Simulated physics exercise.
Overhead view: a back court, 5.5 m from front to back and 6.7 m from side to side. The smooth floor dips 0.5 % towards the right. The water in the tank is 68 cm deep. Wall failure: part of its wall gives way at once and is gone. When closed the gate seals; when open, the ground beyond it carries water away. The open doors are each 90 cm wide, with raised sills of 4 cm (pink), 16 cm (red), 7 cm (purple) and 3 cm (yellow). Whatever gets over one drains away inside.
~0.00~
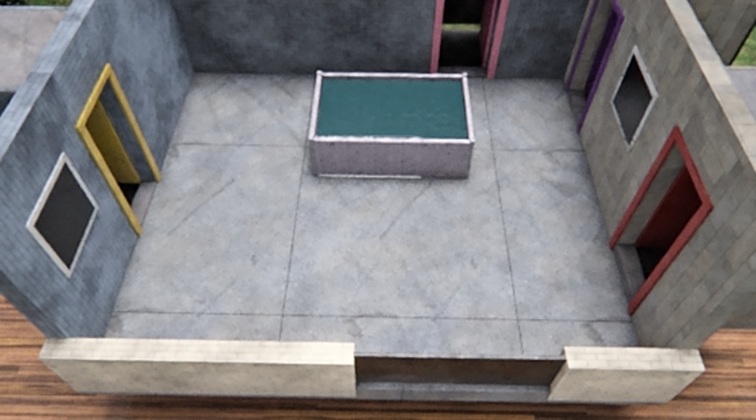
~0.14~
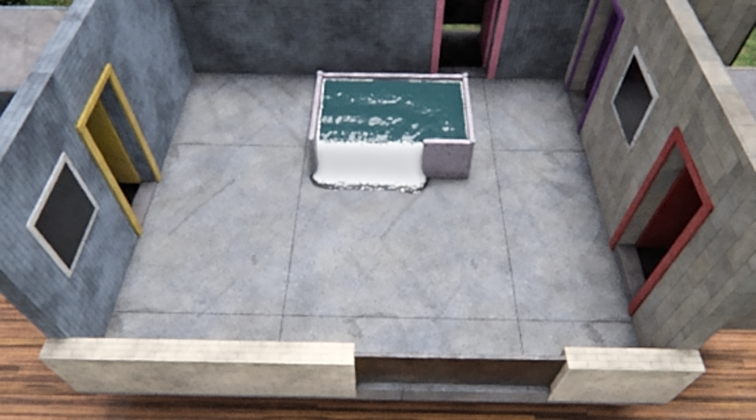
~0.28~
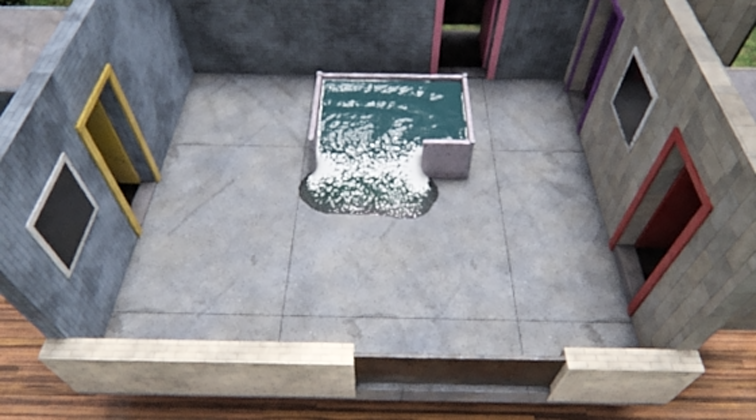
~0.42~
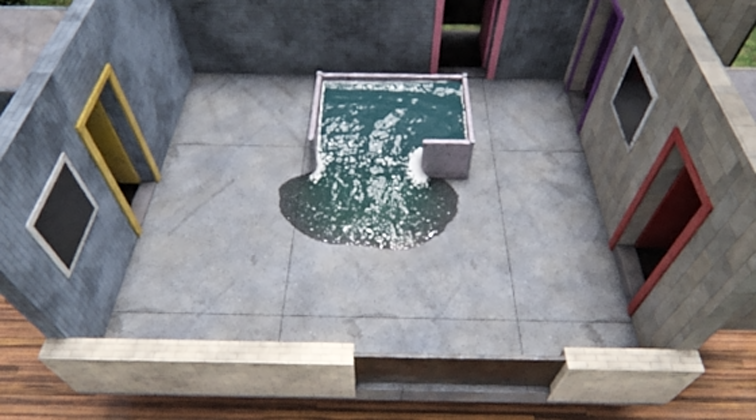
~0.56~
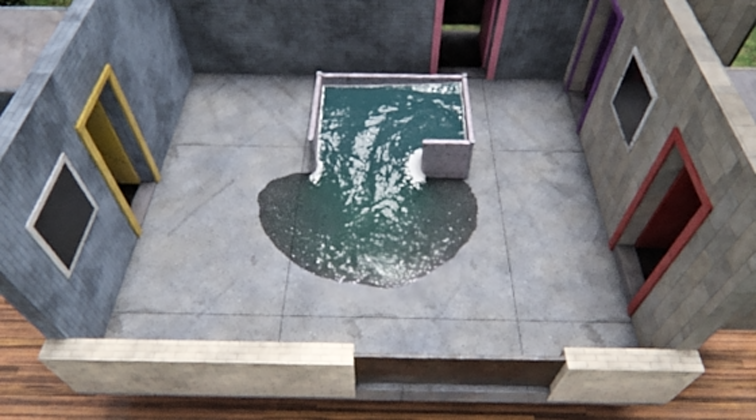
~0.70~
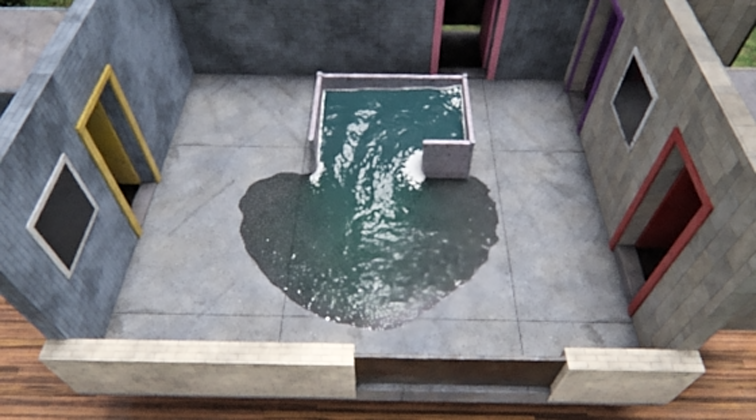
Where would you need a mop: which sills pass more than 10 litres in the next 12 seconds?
Result: Pink door: Beyond the allowance. Red door: Within the allowance. Purple door: Beyond the allowance. Yellow door: Beyond the allowance.
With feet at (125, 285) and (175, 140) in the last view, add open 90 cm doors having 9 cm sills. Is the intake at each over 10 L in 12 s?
Exceeded, within it.
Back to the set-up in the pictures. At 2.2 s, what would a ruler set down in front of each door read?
In centimetres - pink: 0, red: 0, purple: 0, yellow: 0.
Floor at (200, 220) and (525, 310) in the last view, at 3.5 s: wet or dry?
I'd say drenched, then drenched.
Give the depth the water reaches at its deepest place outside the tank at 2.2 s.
I'd put it at close to 44 cm.
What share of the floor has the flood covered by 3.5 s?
Wet share: About 50 %.
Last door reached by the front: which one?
Pink.
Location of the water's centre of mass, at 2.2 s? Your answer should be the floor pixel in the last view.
It lies at roughly (358, 238) in pixels.
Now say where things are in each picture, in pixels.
The first frame shows still water, 68 cm deep, in the tank at (392, 110).
In the second frame, water pours out at (369, 164) and has run 0.8 m, to (423, 184); typically 5 cm deep outside, 68 cm at the tank's back.
In the third frame, water pours out at (369, 166) and has run 1.0 m, to (431, 197); typically 11 cm deep outside, 65 cm at the tank's back.
In the fourth frame, water pours out at (369, 166) and has run 1.4 m, to (420, 239); typically 9 cm deep outside, 58 cm at the tank's back.
In the fifth frame, water pours out at (368, 167) and has run 1.9 m, to (399, 280); typically 7 cm deep outside, 59 cm at the tank's back.
In the sixth frame, the front is at (381, 324), 2.5 m from the gap at (369, 167); 6.1 m2 of floor is under water; 53 cm left at the back of the tank.
After 1.4 s water covers 35 % of the floor and is deepest (34 cm) near (335, 369); pink door not reached, red door not reached, purple door not reached, yellow door not reached.
After 2.2 s water covers 40 % of the floor and is deepest (44 cm) near (96, 364); pink door not reached, red door not reached, purple door not reached, yellow door not reached.
After 3.5 s water covers 50 % of the floor and is deepest (24 cm) near (111, 365); pink door not reached, red door 14 cm at the sill, 0 L in, purple door not reached, yellow door 8 cm at the sill, 1 L in.
After 7.0 s water covers 95 % of the floor and is deepest (11 cm) near (556, 83); pink door 8 cm at the sill, 3 L in, red door 9 cm at the sill, 0 L in, purple door 6 cm at the sill, 0 L in, yellow door 5 cm at the sill, 20 L in.
After 12.0 s water covers 100 % of the floor and is deepest (11 cm) near (586, 191); pink door 9 cm at the sill, 60 L in, red door 7 cm at the sill, 0 L in, purple door 11 cm at the sill, 35 L in, yellow door 2 cm at the sill, 27 L in.
